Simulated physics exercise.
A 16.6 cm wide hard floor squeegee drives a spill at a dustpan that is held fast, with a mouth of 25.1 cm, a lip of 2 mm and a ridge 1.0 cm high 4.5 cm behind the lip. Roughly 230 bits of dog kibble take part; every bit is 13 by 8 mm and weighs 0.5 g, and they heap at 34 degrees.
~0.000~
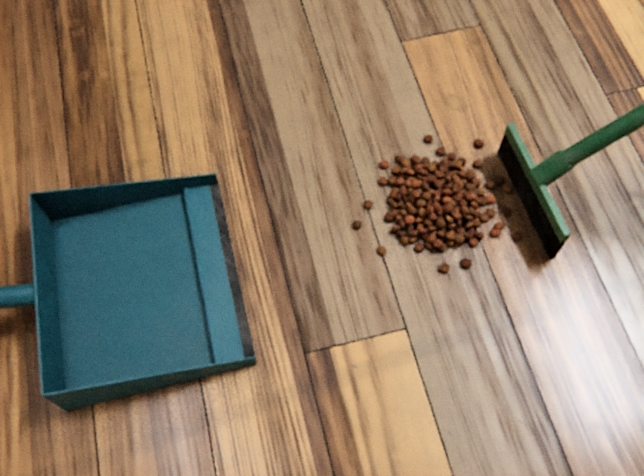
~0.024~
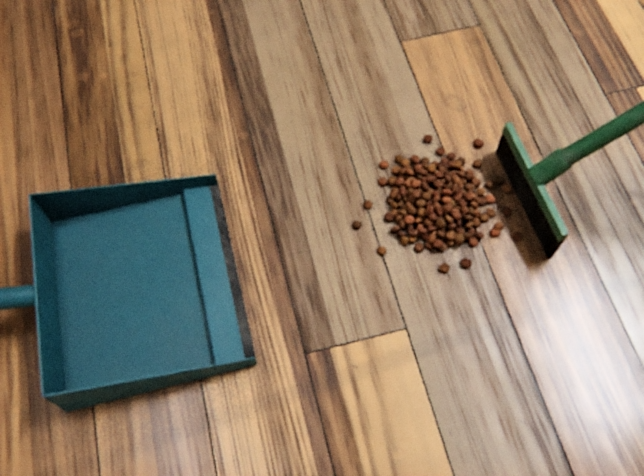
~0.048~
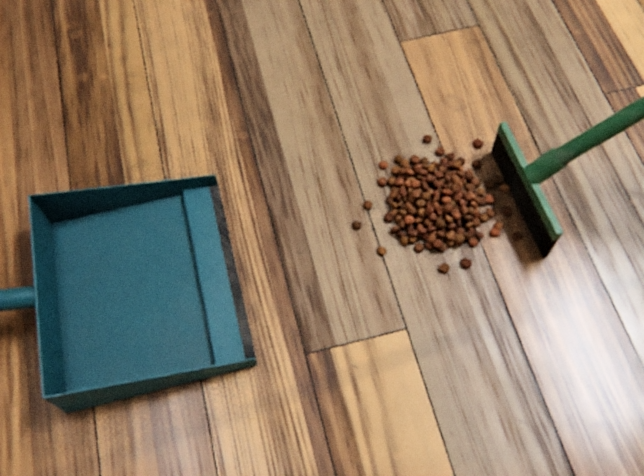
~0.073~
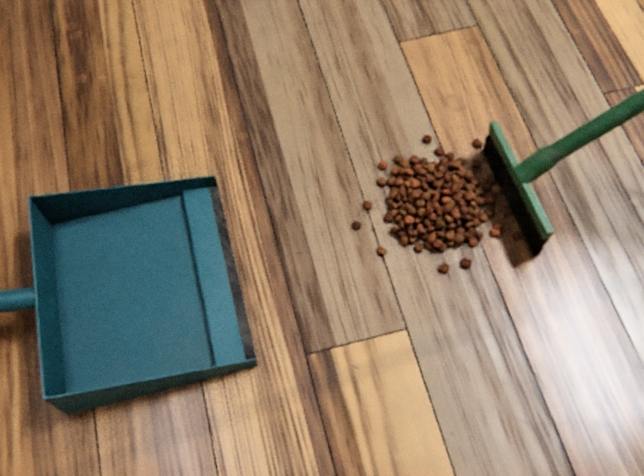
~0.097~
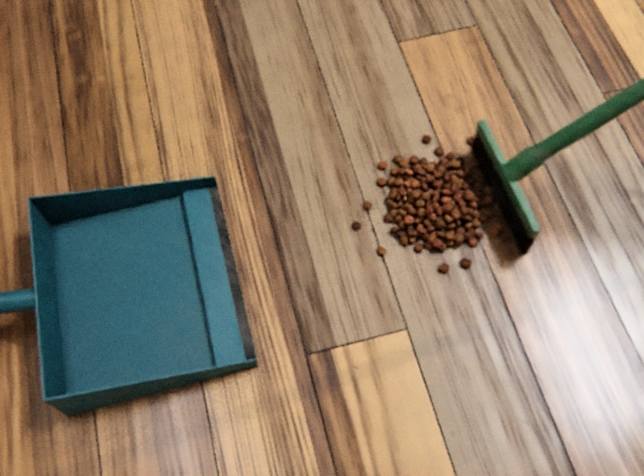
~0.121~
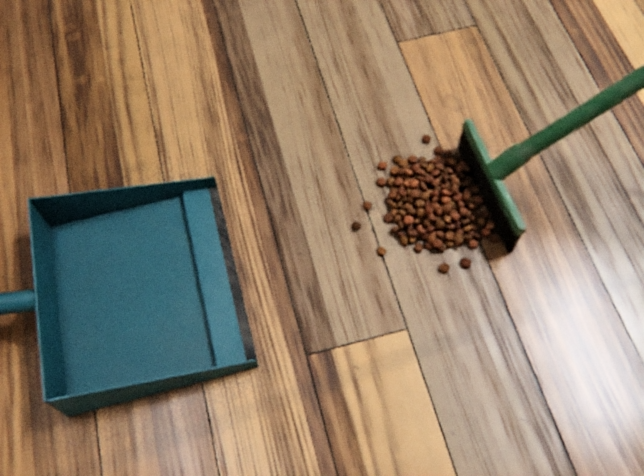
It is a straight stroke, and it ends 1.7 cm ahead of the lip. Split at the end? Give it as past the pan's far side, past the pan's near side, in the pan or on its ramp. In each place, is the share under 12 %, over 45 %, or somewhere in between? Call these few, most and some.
I would put it this way: Far side some, near side few, pan some.
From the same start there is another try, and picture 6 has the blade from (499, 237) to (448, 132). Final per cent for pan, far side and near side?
Per cent by place - pan 40, far side 25, near side 5.
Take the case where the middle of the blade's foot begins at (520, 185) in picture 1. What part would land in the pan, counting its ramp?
I'd put it at around 10 per cent.
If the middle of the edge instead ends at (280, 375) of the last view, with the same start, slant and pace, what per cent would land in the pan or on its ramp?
Roughly 20 percent.
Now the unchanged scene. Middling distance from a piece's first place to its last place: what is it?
Median: Approx. 28 cm.
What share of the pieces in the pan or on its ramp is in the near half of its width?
0 per cent.
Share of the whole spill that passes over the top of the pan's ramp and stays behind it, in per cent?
Roughly 5 per cent.
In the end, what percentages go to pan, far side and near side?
The far side ends with 35 per cent, the near side with 0 per cent and the pan with 20 per cent.
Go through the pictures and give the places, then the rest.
In the first frame, blade from (564, 237) to (509, 131), moved 0.0 cm, 0 of the pieces shifted so far; middle of the pieces at (439, 198); pan at (132, 292).
In the second frame, blade from (562, 236) to (507, 131), moved 0.2 cm, 0 of the pieces shifted so far; middle of the pieces at (438, 198).
In the third frame, blade from (556, 235) to (502, 130), moved 0.8 cm, 0 of the pieces shifted so far; middle of the pieces at (438, 198).
In the fourth frame, blade from (547, 234) to (493, 129), moved 1.9 cm, 3 of the pieces shifted so far; middle of the pieces at (438, 198).
In the fifth frame, blade from (534, 232) to (481, 128), moved 3.3 cm, 8 of the pieces shifted so far; middle of the pieces at (438, 198).
In the sixth frame, blade from (519, 230) to (467, 126), moved 5.0 cm, 59 of the pieces shifted so far; middle of the pieces at (435, 198); pan at (133, 297). The blade's pace is about 0.71 m/s, heading 23 degrees away from the viewer's side.
After 0.36 s, middle of the blade 17 cm from the lip; 0 % over the lip, far side 10 %, near side 0 %.
Then, at 0.51 s, middle of the blade 8 cm from the lip; 0 % over the lip, far side 25 %, near side 0 %.
Then, at 0.79 s, middle of the blade 2 cm from the lip; 20 % over the lip, far side 35 %, near side 0 %.
At rest (1.3 s), far side 35 %, near side 0 %, pan 20 %, in front of the lip or behind the blade 45 %.
